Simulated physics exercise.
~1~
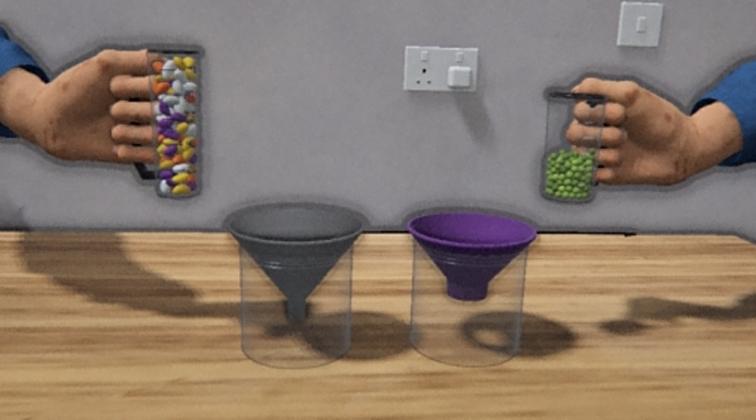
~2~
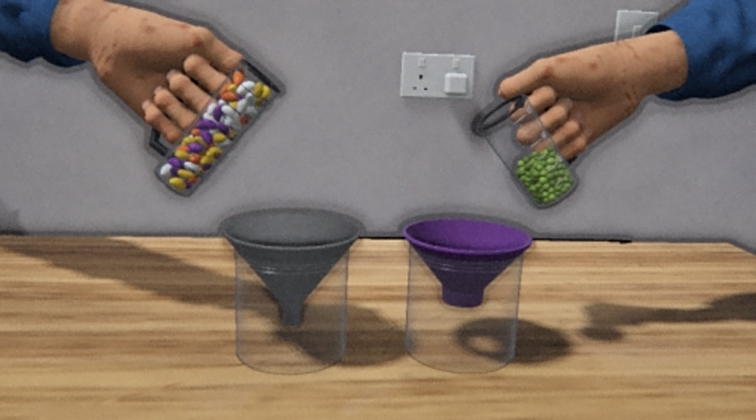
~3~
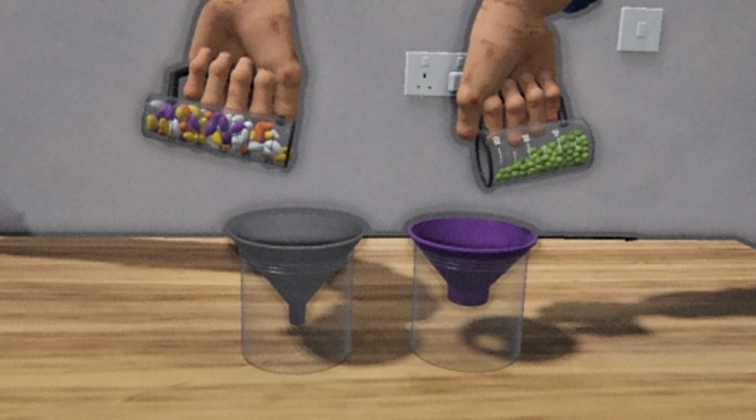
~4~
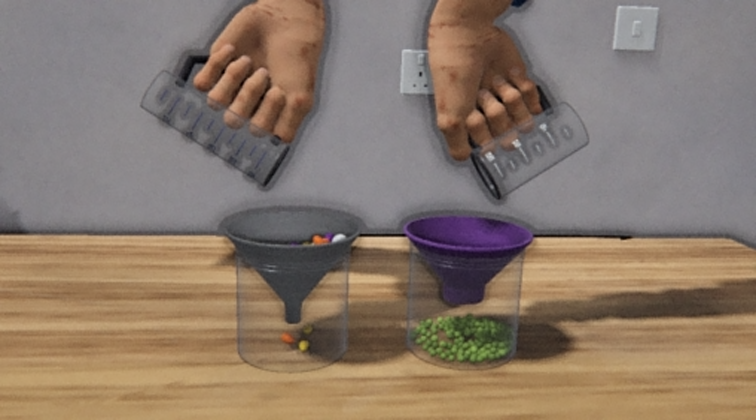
Two hands tipping cups over funnels, the colourful sweets mostly clogging the grey left one, the green peas filling the right jar.
